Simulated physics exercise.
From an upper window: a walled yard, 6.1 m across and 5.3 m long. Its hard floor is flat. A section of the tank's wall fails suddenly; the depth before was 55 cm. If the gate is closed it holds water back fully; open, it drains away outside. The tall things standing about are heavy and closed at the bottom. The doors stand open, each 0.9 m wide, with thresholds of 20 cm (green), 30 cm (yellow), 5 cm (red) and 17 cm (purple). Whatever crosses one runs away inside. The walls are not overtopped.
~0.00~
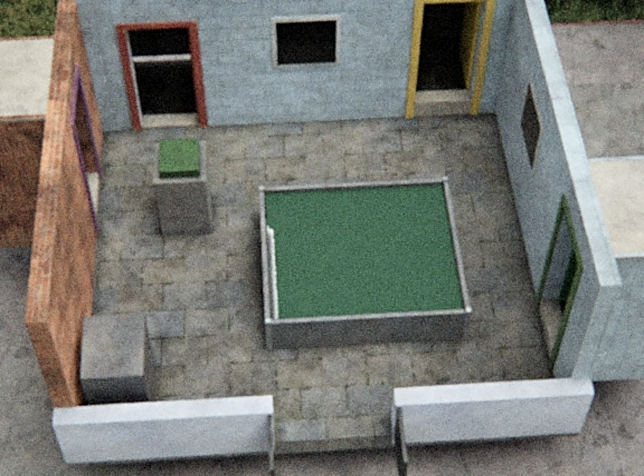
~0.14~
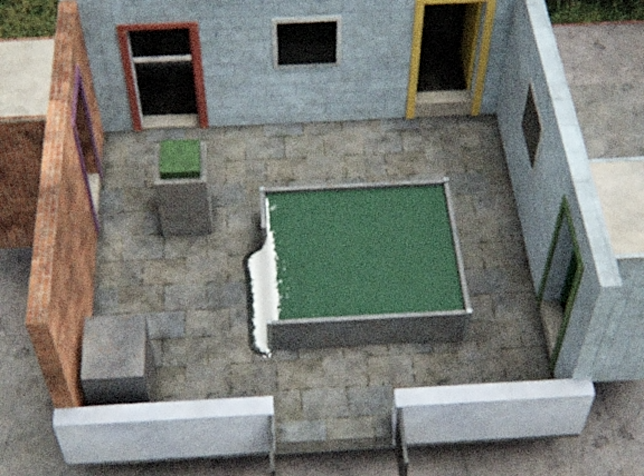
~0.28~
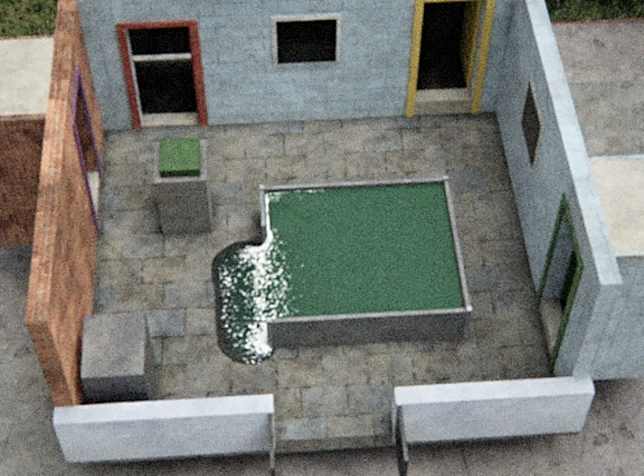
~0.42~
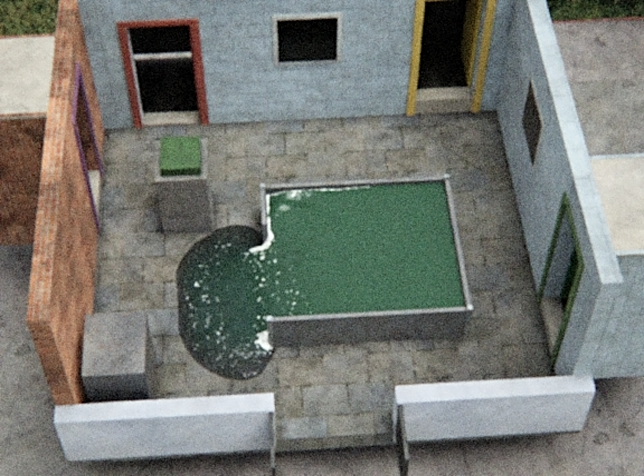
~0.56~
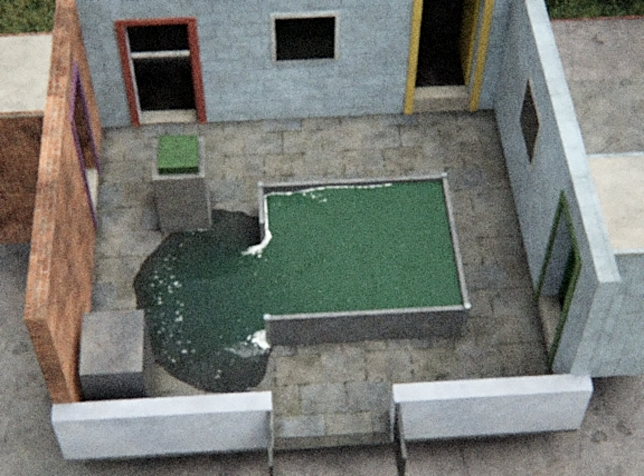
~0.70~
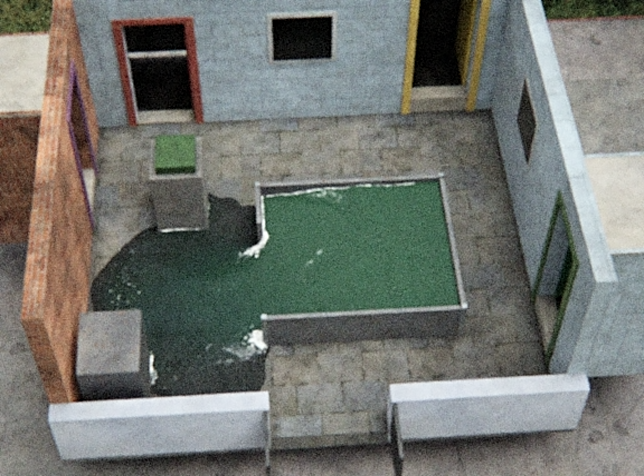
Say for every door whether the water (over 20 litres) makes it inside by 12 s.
The water let in: At the green door it keeps below the limit; at the yellow door it stays under the limit; at the red door it exceeds the limit; at the purple door it stays under the limit.
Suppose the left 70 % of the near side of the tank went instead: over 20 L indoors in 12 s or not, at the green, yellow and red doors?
Against that limit: Green not over, yellow under, red not over.
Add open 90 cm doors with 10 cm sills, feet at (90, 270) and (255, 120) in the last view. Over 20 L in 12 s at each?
In turn: Over, below.
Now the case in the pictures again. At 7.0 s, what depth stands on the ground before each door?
Depths in cm: Green 11, yellow 3, red 12, purple 11.
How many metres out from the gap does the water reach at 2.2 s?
Some 4.0 m out.
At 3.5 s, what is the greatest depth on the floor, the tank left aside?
Up to some 32 cm.
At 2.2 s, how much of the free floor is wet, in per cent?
About 35 per cent.
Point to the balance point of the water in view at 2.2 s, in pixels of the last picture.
Around (260, 291).
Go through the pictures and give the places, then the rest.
Still water, 55 cm deep, in the tank at (361, 251), in the first frame.
Water pours out at (269, 293) and has run 0.8 m, to (263, 350); typically 5 cm deep outside, 55 cm at the tank's back, in the second frame.
Water pours out at (269, 292) and has run 1.0 m, to (240, 357); typically 9 cm deep outside, 55 cm at the tank's back, in the third frame.
The front is at (199, 247), 1.3 m from the gap at (270, 291); 2.2 m2 of floor is under water; 55 cm left at the back of the tank, in the fourth frame.
Water pours out at (268, 290) and has run 1.8 m, to (141, 279); typically 6 cm deep outside, 55 cm at the tank's back, in the fifth frame.
The front is at (98, 292), 2.3 m from the gap at (265, 289); 4.9 m2 of floor is under water; 55 cm left at the back of the tank, in the sixth frame.
After 1.4 s water covers 25 % of the floor and is deepest (46 cm) near (99, 358); green door not reached, yellow door not reached, red door not reached, purple door 5 cm at the sill, 0 L in.
After 2.2 s water covers 35 % of the floor and is deepest (45 cm) near (81, 432); green door not reached, yellow door not reached, red door not reached, purple door 13 cm at the sill, 0 L in.
After 3.5 s water covers 50 % of the floor and is deepest (32 cm) near (81, 432); green door not reached, yellow door not reached, red door 20 cm at the sill, 45 L in, purple door 15 cm at the sill, 0 L in.
After 7.0 s water covers 95 % of the floor and is deepest (18 cm) near (82, 419); green door 11 cm at the sill, 0 L in, yellow door 3 cm at the sill, 0 L in, red door 12 cm at the sill, 262 L in, purple door 11 cm at the sill, 0 L in.
After 12.0 s water covers 95 % of the floor and is deepest (13 cm) near (333, 119); green door 8 cm at the sill, 0 L in, yellow door 11 cm at the sill, 0 L in, red door 8 cm at the sill, 361 L in, purple door 8 cm at the sill, 0 L in.
